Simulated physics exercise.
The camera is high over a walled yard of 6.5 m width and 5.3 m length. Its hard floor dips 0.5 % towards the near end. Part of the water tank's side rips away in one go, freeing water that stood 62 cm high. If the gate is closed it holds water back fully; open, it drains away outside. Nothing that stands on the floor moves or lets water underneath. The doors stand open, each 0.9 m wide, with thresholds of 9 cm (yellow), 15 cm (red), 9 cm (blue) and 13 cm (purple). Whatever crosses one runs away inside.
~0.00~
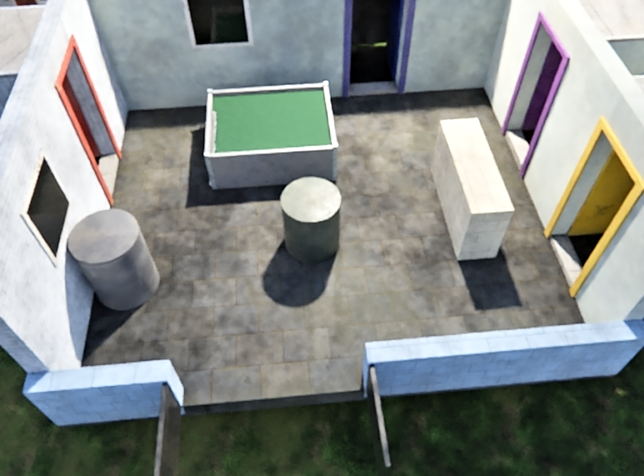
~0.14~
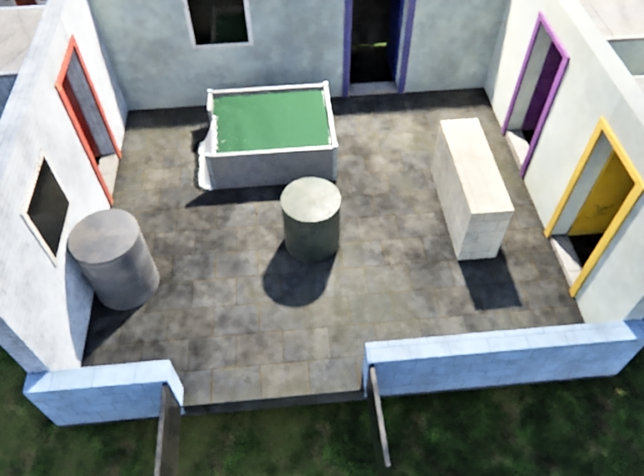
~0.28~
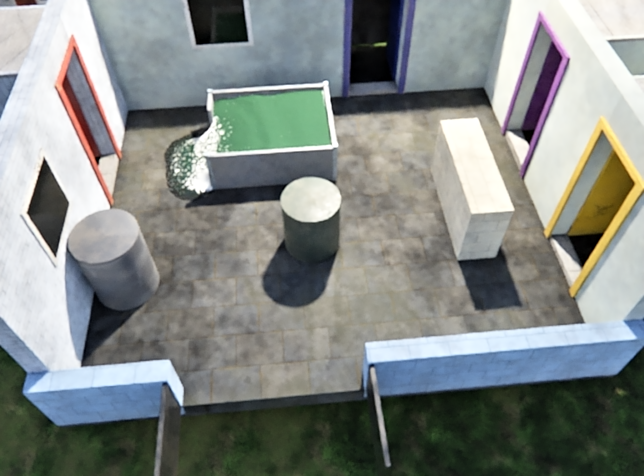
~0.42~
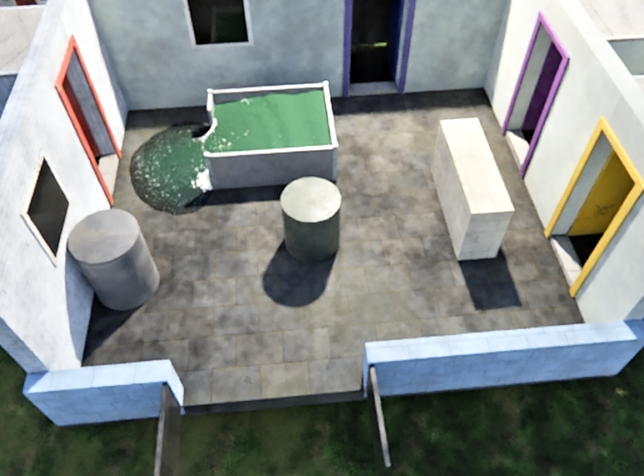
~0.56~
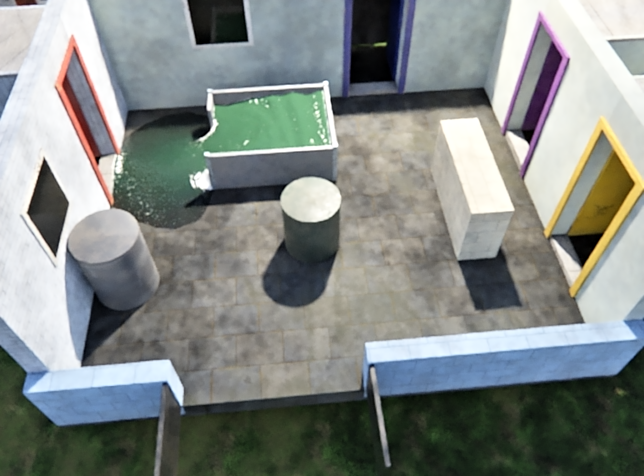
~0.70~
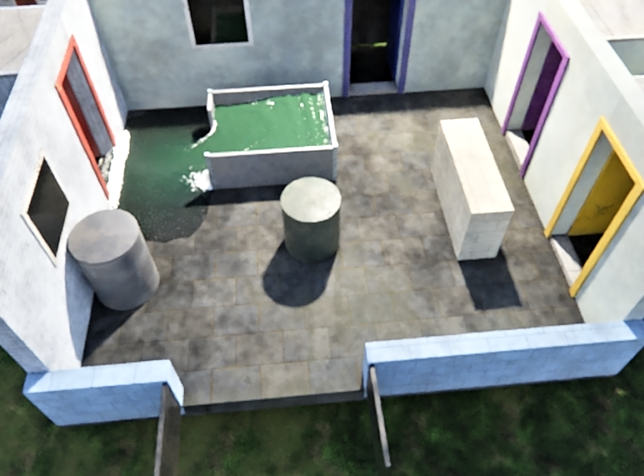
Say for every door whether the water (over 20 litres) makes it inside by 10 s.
Door by door: At the yellow door it keeps below the limit; at the red door it exceeds the limit; at the blue door it keeps below the limit; at the purple door it stays under the limit.
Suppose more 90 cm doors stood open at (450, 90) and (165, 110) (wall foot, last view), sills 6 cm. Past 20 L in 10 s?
In that order: Under, past it.
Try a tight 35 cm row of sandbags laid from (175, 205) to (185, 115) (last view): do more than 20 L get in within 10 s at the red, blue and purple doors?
Against that limit: Red not over, blue under, purple not over.
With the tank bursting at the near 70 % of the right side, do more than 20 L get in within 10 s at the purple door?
Against that limit: Purple past it.
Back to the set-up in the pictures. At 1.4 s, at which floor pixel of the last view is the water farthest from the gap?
Near (91, 318).
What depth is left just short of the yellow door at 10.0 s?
About 6.0 cm.
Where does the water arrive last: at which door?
The yellow one.
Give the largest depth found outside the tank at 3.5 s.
Roughly 22 cm.
After 1.4 s water covers 15 % of the floor and is deepest (35 cm) near (114, 189); yellow door not reached, red door 35 cm at the sill, 66 L in, blue door not reached, purple door not reached.
After 2.2 s water covers 20 % of the floor and is deepest (34 cm) near (114, 262); yellow door not reached, red door 30 cm at the sill, 152 L in, blue door not reached, purple door not reached.
After 3.5 s water covers 45 % of the floor and is deepest (22 cm) near (114, 262); yellow door not reached, red door 19 cm at the sill, 203 L in, blue door 4 cm at the sill, 0 L in, purple door not reached.
After 6.0 s water covers 75 % of the floor and is deepest (14 cm) near (101, 263); yellow door not reached, red door 12 cm at the sill, 215 L in, blue door 4 cm at the sill, 0 L in, purple door 5 cm at the sill, 0 L in.
After 10.0 s water covers 90 % of the floor and is deepest (9 cm) near (513, 357); yellow door 6 cm at the sill, 0 L in, red door 7 cm at the sill, 216 L in, blue door 3 cm at the sill, 0 L in, purple door 5 cm at the sill, 0 L in.
